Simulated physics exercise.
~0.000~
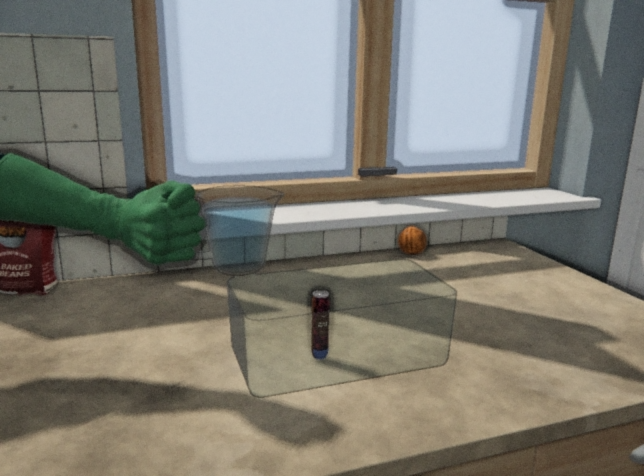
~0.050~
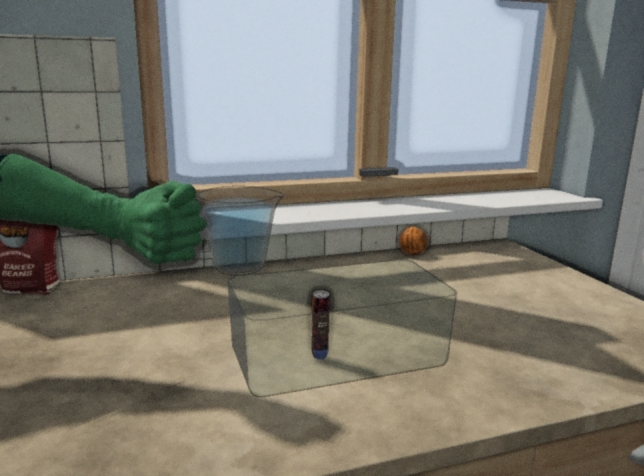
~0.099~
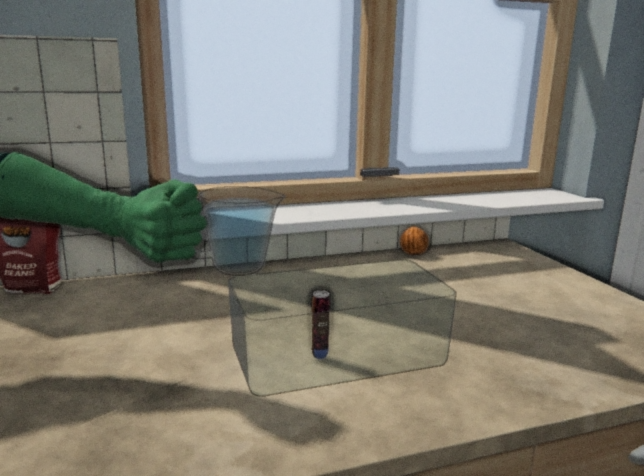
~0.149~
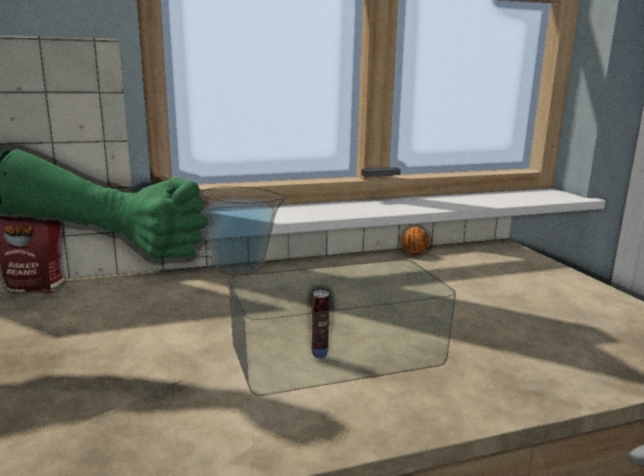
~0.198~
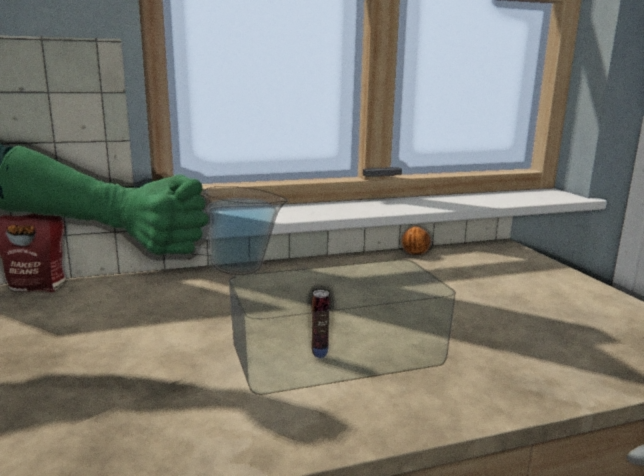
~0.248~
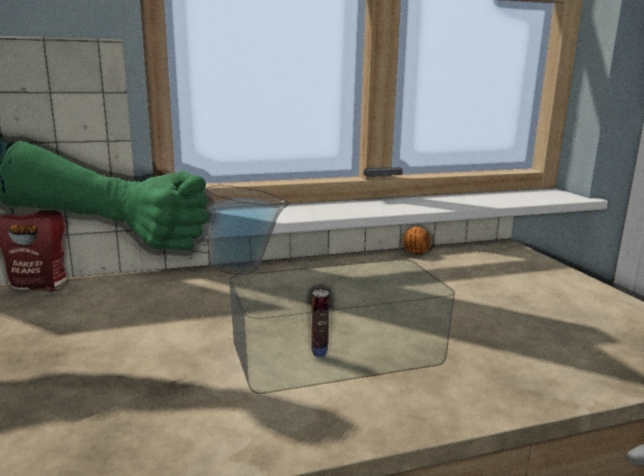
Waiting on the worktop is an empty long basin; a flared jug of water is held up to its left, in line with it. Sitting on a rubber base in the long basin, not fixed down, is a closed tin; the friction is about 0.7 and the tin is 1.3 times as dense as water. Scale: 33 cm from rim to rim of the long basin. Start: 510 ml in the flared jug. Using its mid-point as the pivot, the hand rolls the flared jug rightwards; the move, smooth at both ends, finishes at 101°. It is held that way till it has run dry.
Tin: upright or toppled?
Toppled.
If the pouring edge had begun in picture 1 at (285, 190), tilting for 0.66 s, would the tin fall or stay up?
After that, the tin overturns.
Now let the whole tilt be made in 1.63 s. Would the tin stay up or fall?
After the tilt, the tin has tipped over.
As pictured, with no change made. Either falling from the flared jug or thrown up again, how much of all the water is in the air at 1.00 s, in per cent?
About 12 % of the total.
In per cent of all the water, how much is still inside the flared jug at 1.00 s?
About 20 % is still there.
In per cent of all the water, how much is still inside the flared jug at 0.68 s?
Around 74 percent.
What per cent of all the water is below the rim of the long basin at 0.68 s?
Fraction in basin: Approx. 9%.
After 0.68 s the tilt is 62° and 74 per cent is still to pour; the tin stands where it began.
After 1.00 s the tilt is 95° and 20 per cent is still to pour; the tin stands where it began.
After 1.33 s the tilt is 101° and 0 per cent is still to pour; the tin lies on its side.
After 1.69 s the tilt is 101° and 0 per cent is still to pour; the tin lies on its side.
In the end the tin lies on its side.
